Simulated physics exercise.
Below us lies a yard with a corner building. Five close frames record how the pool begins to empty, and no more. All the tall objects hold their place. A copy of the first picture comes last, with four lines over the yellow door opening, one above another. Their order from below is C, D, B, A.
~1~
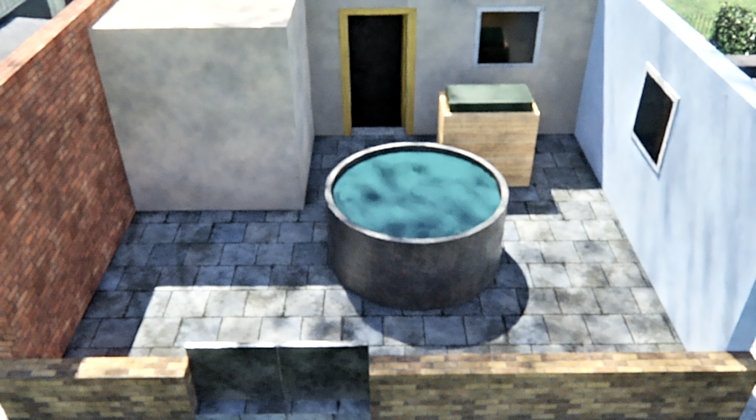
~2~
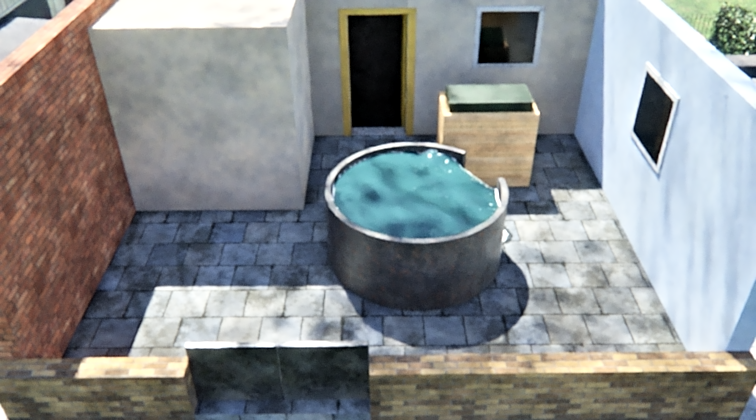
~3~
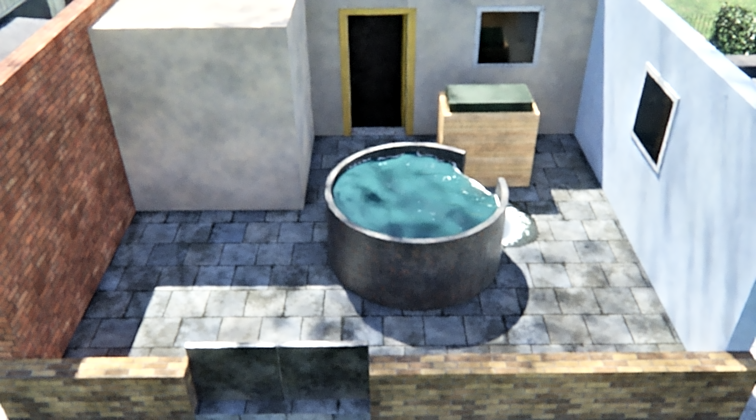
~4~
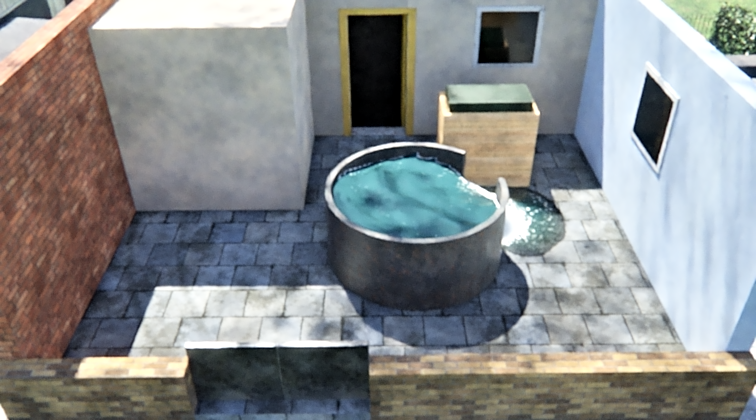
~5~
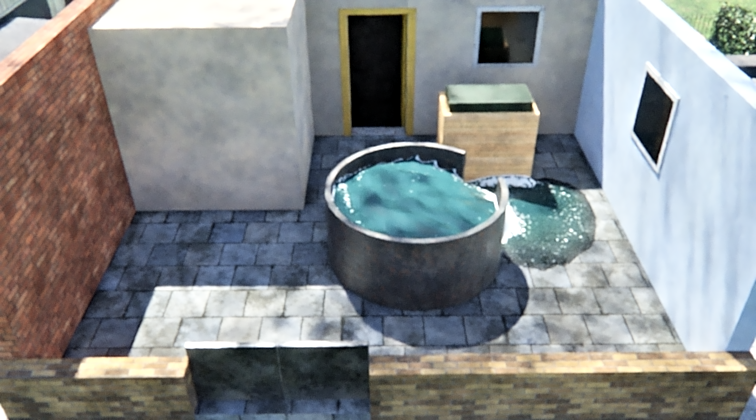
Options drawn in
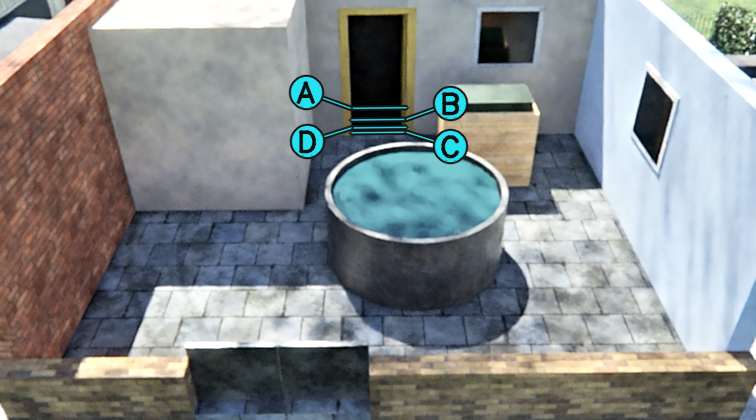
The clip opens on a paved, walled yard with a round pool of still teal water, a yellow-framed doorway behind it. A gap appears in the pool's right rim and the water ripples. Water then pours out behind that side and spreads across the paving to the right in a widening, glistening puddle.
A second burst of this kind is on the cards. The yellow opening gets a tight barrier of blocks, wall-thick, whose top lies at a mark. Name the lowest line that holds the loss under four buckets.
That is mark D.
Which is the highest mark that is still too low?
It is C.
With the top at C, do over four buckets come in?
Yes, it does.
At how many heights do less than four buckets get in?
Three of them.
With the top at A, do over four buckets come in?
No.
In cyan, A at (378, 107); B at (378, 119); C at (378, 132); D at (378, 127); from the bottom up C, D, B, A.
Choosing A, nothing gets over.
Choosing B, nothing gets over.
Choosing C, about 9 bucketfuls get in.
Choosing D, a splash gets over, under a bucket.
